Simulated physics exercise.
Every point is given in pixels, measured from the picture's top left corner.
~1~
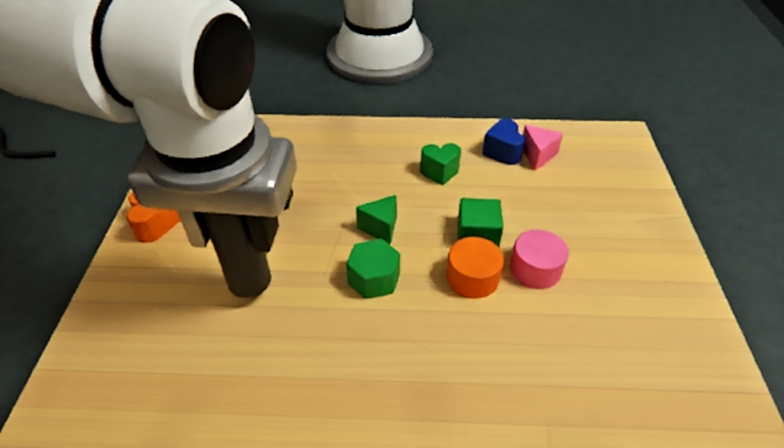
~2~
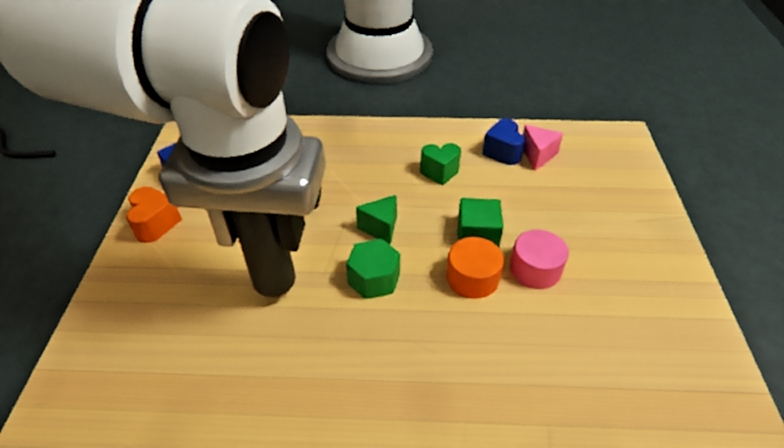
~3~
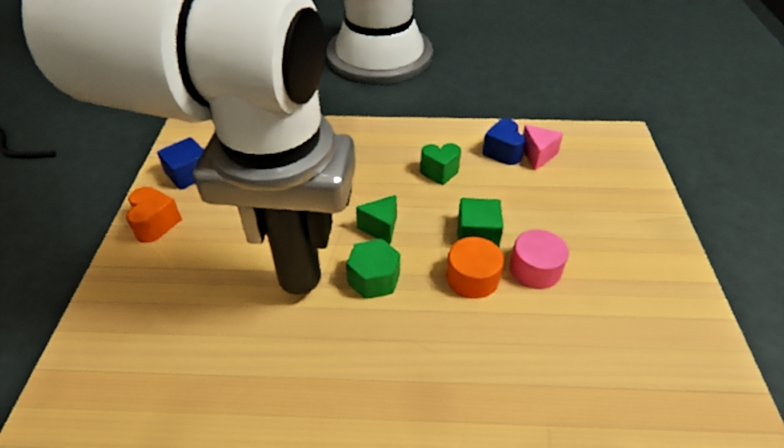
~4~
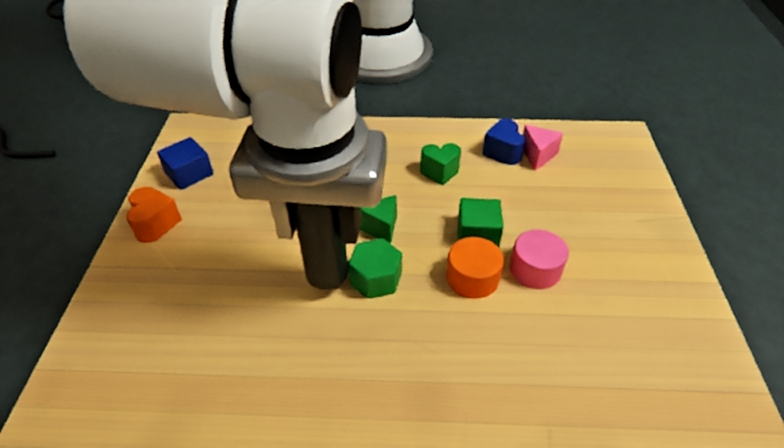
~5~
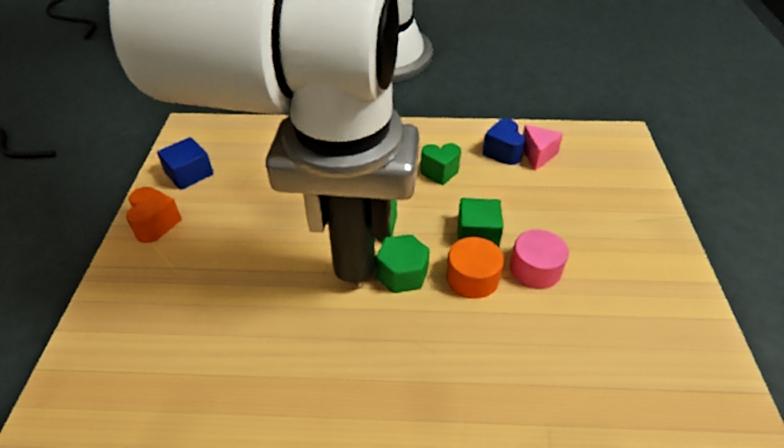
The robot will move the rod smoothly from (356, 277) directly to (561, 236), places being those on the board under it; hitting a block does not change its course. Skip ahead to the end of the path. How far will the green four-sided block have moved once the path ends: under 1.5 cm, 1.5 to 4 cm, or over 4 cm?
Past 4 cm.
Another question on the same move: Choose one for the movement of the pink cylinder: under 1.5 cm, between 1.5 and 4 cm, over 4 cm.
That block covers upwards of 4 cm.
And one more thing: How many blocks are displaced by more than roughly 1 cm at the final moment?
I expect three or more blocks to move.
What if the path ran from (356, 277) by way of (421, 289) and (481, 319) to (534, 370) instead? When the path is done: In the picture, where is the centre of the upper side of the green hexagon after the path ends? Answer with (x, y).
It should be at about (461, 243).
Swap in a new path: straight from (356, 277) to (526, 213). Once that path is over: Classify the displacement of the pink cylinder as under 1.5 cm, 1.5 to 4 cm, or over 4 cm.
Once the path ends, it will sit 1.5 to 4 cm from where it is now.
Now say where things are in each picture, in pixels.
In the first picture, rod tip (250, 281); block tops, green hexagon (373, 257); orange cylinder (476, 256); green four-sided block (482, 211); pink cylinder (542, 248).
In the second picture, rod (274, 280); blocks unchanged.
In the third picture, rod (300, 278); blocks unchanged.
In the fourth picture, rod (327, 273); blocks unchanged.
In the fifth picture, rod (355, 267); green hexagon (403, 252); orange cylinder (476, 256); green four-sided block (482, 211); pink cylinder (542, 248).
What follows on the original path. One third of the way, rod (428, 252); green hexagon (476, 239); orange cylinder (525, 262); green four-sided block (497, 205), turned 25° anticlockwise; pink cylinder (574, 249).
Two thirds of the way, rod (499, 238); green hexagon (545, 242), turned 60° clockwise; orange cylinder (567, 282); green four-sided block (511, 201), turned 75° anticlockwise; pink cylinder (598, 250).
At the end, rod (564, 225); green hexagon (603, 241), turned 100° clockwise; orange cylinder (568, 283); green four-sided block (519, 193), turned 105° anticlockwise; pink cylinder (652, 270).
